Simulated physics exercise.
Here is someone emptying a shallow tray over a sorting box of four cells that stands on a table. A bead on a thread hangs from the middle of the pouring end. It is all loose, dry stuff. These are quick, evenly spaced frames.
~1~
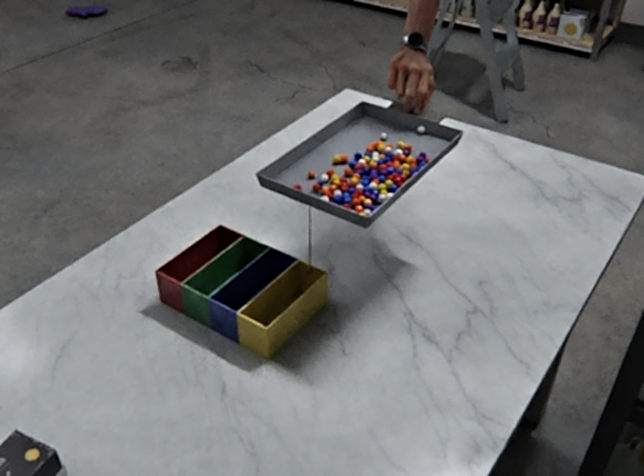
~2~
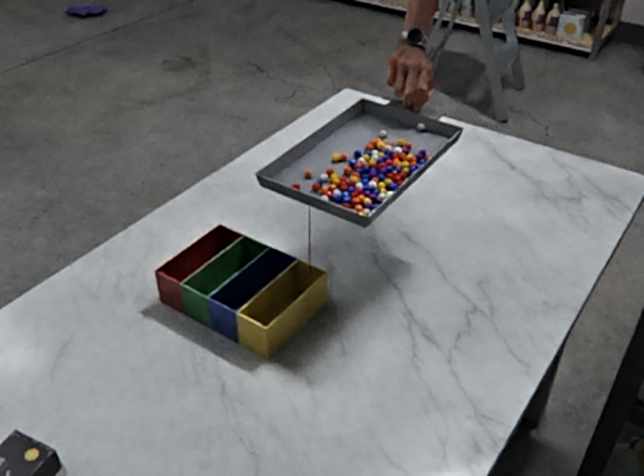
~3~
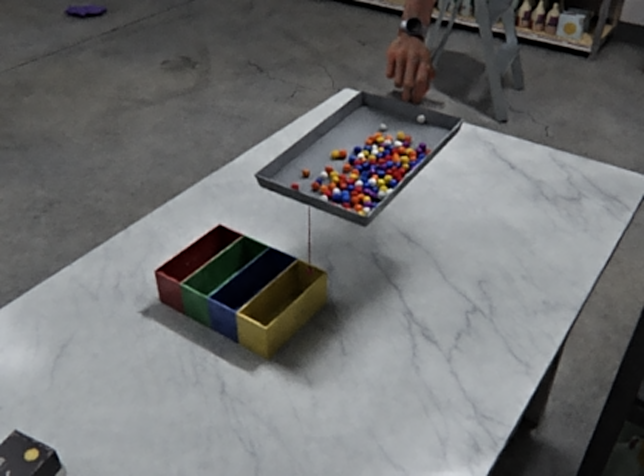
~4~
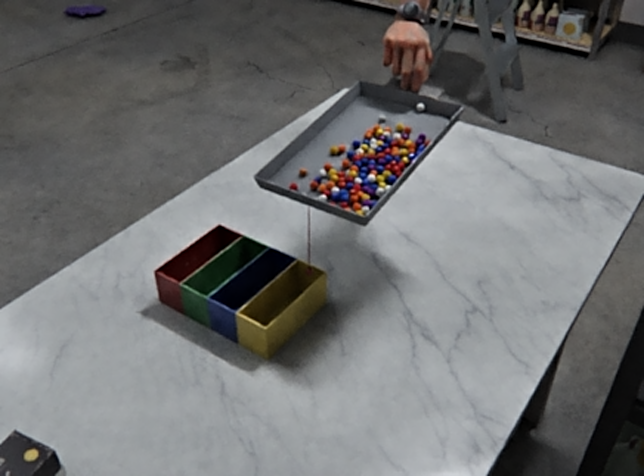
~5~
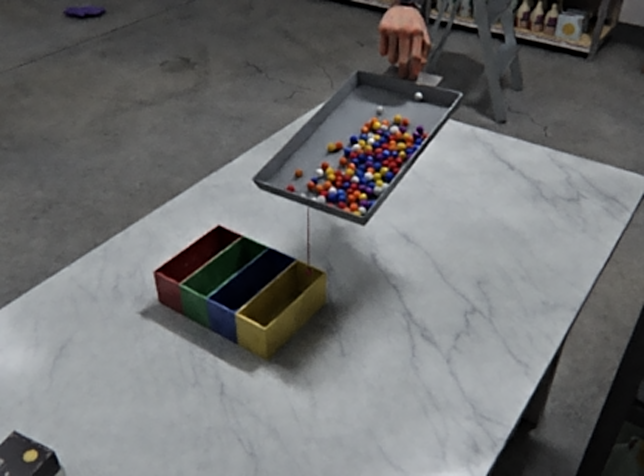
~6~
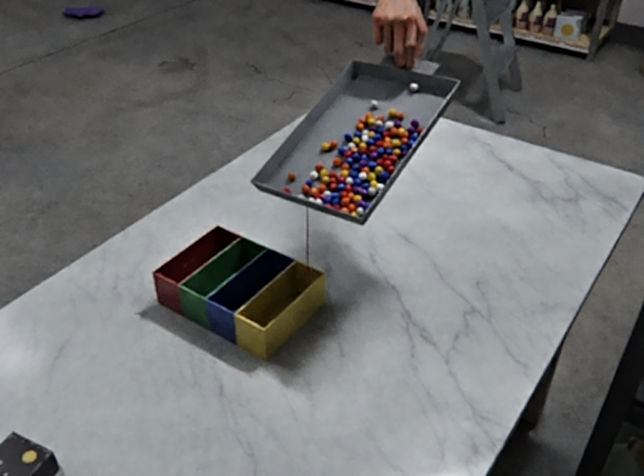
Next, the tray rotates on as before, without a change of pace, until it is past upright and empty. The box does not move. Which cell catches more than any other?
Most goes to the blue cell.
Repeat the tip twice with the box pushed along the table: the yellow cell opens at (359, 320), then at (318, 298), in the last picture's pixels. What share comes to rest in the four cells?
First some 70, then 90 per cent.
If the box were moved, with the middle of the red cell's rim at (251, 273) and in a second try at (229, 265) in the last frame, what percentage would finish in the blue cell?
First some 20, then 20 per cent.
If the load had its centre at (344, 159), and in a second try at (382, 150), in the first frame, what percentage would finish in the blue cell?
About 50 and 40 per cent.
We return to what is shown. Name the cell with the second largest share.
Next in line is the yellow one.
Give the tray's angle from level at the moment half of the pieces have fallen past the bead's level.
Roughly 100°.
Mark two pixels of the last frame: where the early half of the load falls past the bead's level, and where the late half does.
At about (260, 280), then at (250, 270).
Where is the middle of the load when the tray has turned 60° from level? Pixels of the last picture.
Around (305, 187).
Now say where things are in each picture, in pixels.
Corners of the pouring end at (260, 173) and (367, 214), level; middle of the load at (373, 178), round plastic beads; bead on its thread at (310, 272); red cell at (170, 290); green cell at (197, 304); blue cell at (224, 318); yellow cell at (253, 333), in the first picture.
Corners of the pouring end at (260, 173) and (366, 214), level; middle of the load at (373, 176), in the second picture.
Corners of the pouring end at (259, 174) and (365, 214), tipped barely, lowest at the left corner; middle of the load at (373, 173), in the third picture.
Corners of the pouring end at (258, 176) and (364, 214), tipped a little, lowest at the left corner; middle of the load at (371, 168), in the fourth picture.
Corners of the pouring end at (256, 178) and (362, 214), tipped a little, lowest at the left corner; middle of the load at (369, 165), in the fifth picture.
Corners of the pouring end at (255, 180) and (360, 215), tipped clearly, lowest at the left corner; middle of the load at (363, 165), nearly all on the move; red cell at (168, 291); green cell at (194, 305); blue cell at (222, 319); yellow cell at (251, 334), in the sixth picture.
Soon after the last picture, tray tipped steeply; nearly all on the tray; a stray few falling or outside the box.
A little later, tray tipped right over; about a quarter on the tray; about a quarter in the blue cell; a small part in the yellow cell; a small part in the green cell; a stray few in the red cell; about a third falling or outside the box.
Later still, tray tipped past a quarter turn; about half in the blue cell; about a quarter in the yellow cell; a small part in the green cell; a stray few in the red cell; about a quarter falling or outside the box.
By the end, tray tipped past a quarter turn; about half in the blue cell; about a quarter in the yellow cell; a small part in the green cell; a stray few in the red cell; about a quarter outside the box.
